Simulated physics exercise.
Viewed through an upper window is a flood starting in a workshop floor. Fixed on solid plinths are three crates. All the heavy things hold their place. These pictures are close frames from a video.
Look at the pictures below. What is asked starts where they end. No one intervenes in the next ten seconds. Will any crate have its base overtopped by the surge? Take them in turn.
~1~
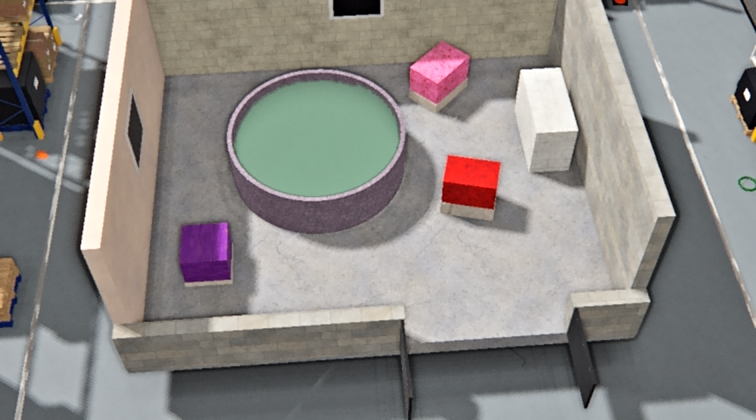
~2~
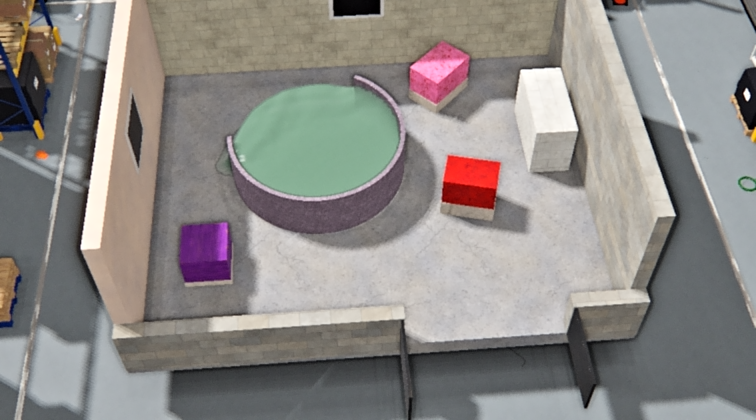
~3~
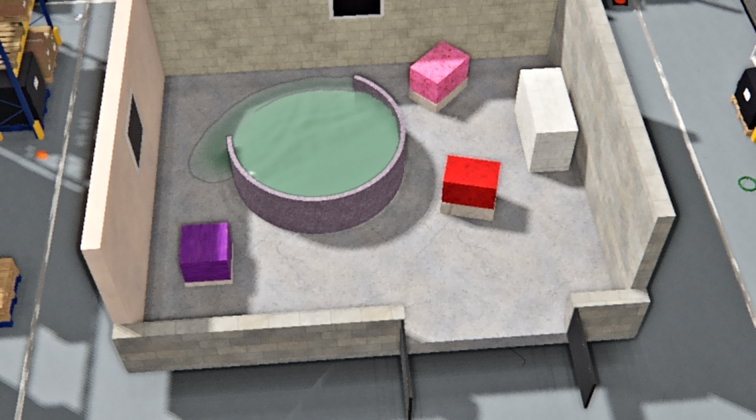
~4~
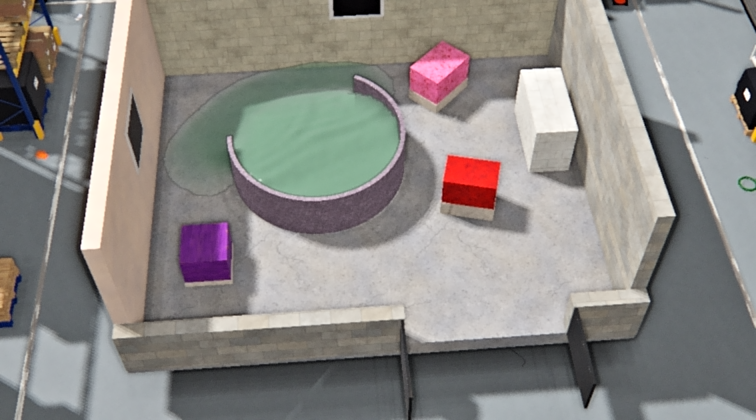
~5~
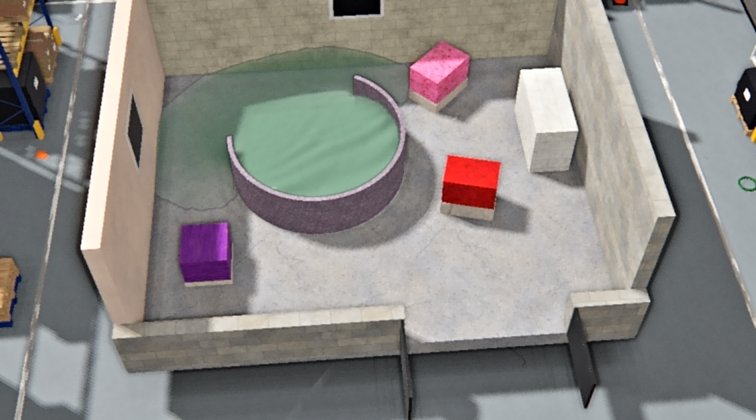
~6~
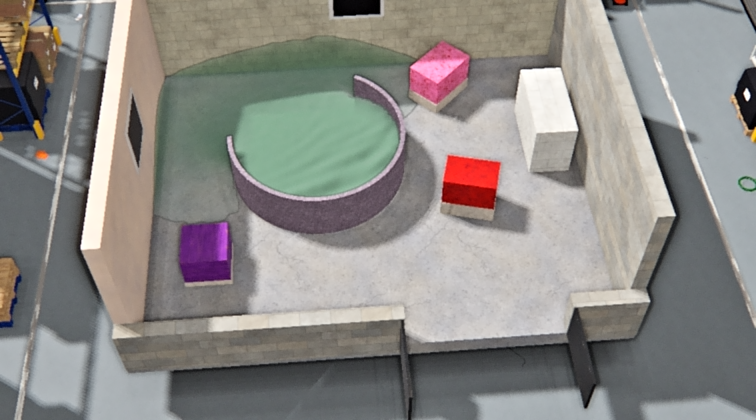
Each in turn: The pink crate is overtopped, the red crate is spared, the purple crate is overtopped.
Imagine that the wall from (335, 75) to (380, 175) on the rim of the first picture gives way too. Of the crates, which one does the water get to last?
I'd go with the purple one.
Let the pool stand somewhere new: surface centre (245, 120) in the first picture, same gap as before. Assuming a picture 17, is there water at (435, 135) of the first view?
That spot: Swamped.
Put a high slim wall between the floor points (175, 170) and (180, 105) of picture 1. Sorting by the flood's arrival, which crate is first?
The pink one.
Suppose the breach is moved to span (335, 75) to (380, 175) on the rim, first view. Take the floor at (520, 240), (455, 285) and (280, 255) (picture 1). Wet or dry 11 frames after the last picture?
First: Reached by the flood. Second: Reached by the flood. Third: Spared by the leak.
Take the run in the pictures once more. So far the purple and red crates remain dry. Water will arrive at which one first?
My pick is the one in purple.
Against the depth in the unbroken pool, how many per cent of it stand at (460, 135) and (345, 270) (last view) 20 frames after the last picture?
First 2 %, then 4 %.
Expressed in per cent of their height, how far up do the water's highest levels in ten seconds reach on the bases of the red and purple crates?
I'd put it at some 70 % for one and some 480 % for the other, in that order.
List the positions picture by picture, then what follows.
The first picture shows the round tank at (317, 135) is whole and still.
In the second picture, the front is at a hidden place, out from the gap on the round tank's far side.
In the third picture, water pours out on the round tank's far side and has run to a hidden place.
In the fourth picture, water pours out on the round tank's far side and has run to (387, 81).
In the fifth picture, water pours out on the round tank's far side and has run to (401, 65).
In the sixth picture, the front is at a hidden place, out from the gap on the round tank's far side.
A moment on, water covers 25 % of the floor; the pink crate water round its plinth, the red crate not reached, the purple crate water round its plinth.
Next, water covers 40 % of the floor; the pink crate water round its plinth, the red crate not reached, the purple crate water round its plinth.
Then, water covers 65 % of the floor; the pink crate water round its plinth, the red crate water round its plinth, the purple crate water round its plinth.
Later, water covers 100 % of the floor; the pink crate water round its plinth, the red crate water round its plinth, the purple crate water round its plinth.
In the end, water covers 100 % of the floor; the pink crate was topped, the red crate stayed above the water, the purple crate was topped.
